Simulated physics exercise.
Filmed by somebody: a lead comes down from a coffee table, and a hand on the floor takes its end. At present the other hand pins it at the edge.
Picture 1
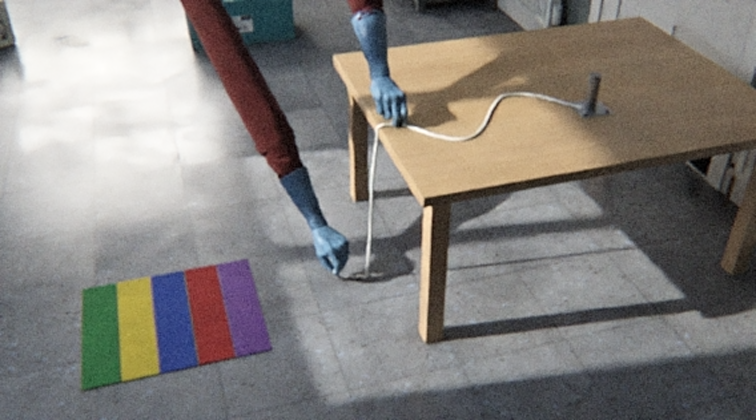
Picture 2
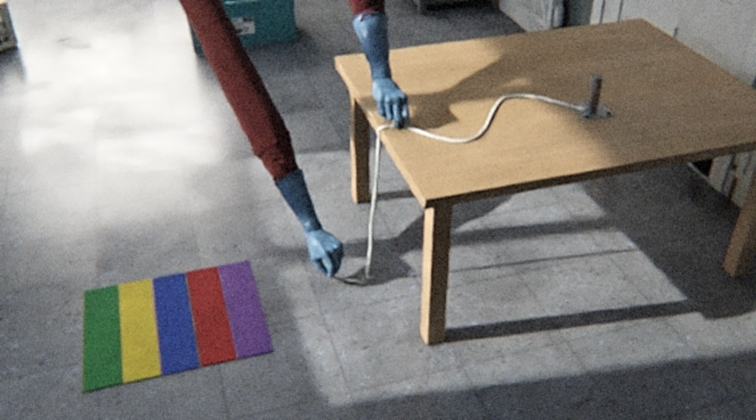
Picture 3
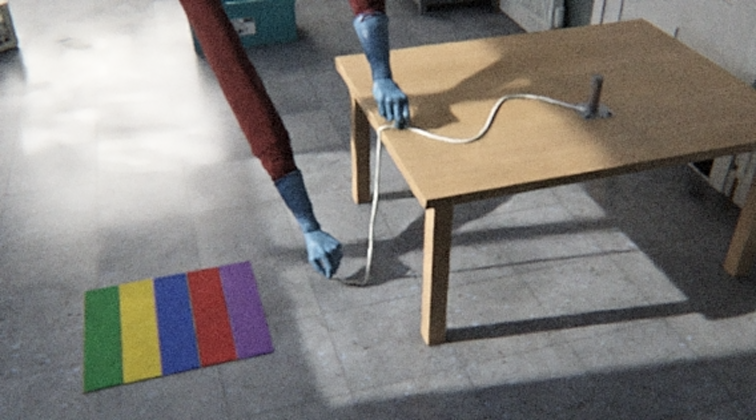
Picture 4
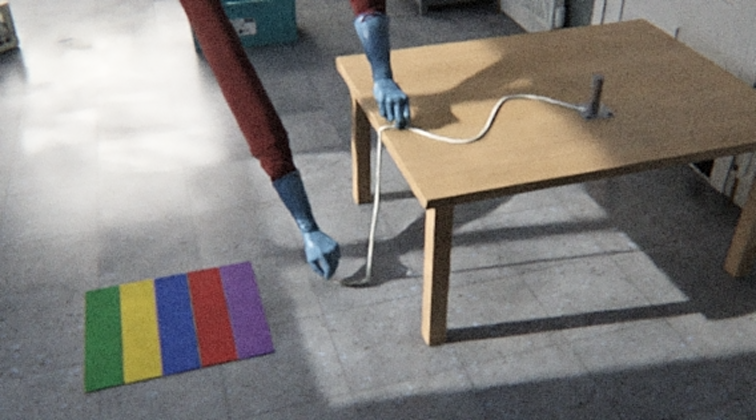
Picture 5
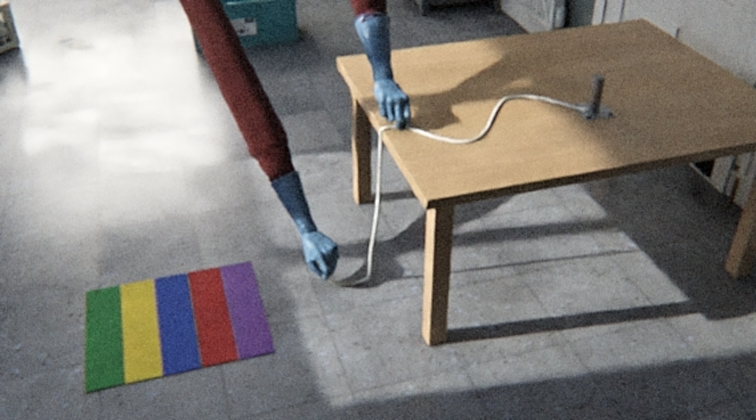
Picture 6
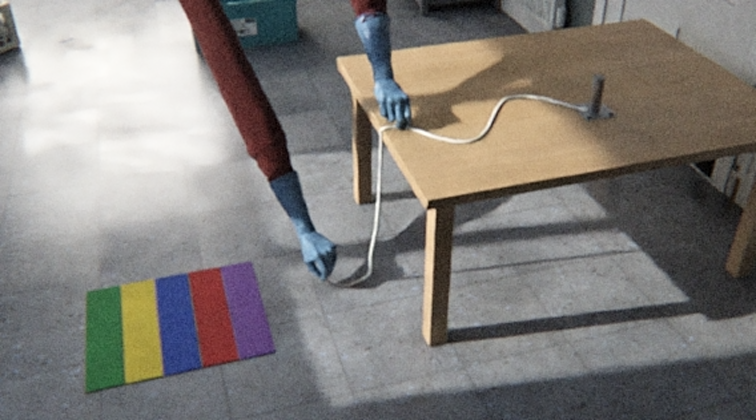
Beside a wooden table, one gloved hand pins a white cord while the lower hand barely shifts.
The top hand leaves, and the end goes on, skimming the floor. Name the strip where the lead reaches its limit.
Yellow.
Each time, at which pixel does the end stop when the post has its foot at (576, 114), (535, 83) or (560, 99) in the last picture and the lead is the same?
Roughly (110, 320), (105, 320) and (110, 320).
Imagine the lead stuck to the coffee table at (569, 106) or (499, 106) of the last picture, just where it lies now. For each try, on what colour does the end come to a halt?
Strip per try: Yellow / blue.
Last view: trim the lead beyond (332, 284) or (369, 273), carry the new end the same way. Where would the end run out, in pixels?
In turn, (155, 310) for the first and (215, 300) for the second.
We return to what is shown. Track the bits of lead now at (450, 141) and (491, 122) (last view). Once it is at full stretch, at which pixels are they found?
At (382, 138), then (447, 126).
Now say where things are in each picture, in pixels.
In the first frame, end (334, 271); purple (250, 335); red (214, 342); blue (177, 350); yellow (139, 358); green (100, 366).
In the second frame, end (329, 274); lead through (551, 102) (494, 111) (458, 141) (384, 128) (375, 196) (369, 263).
In the third frame, end (327, 275).
In the fourth frame, end (325, 276); lead through (552, 102) (495, 111) (459, 142) (385, 129) (378, 197) (370, 264).
In the fifth frame, end (324, 276).
In the sixth frame, end (322, 277); lead through (553, 102) (496, 112) (460, 142) (386, 129) (379, 197) (371, 264).
A little later, end near (208, 299); over red.
Next, end near (163, 308); over blue.
When it is tight, end near (135, 313); over yellow. It gets as far as the yellow strip.
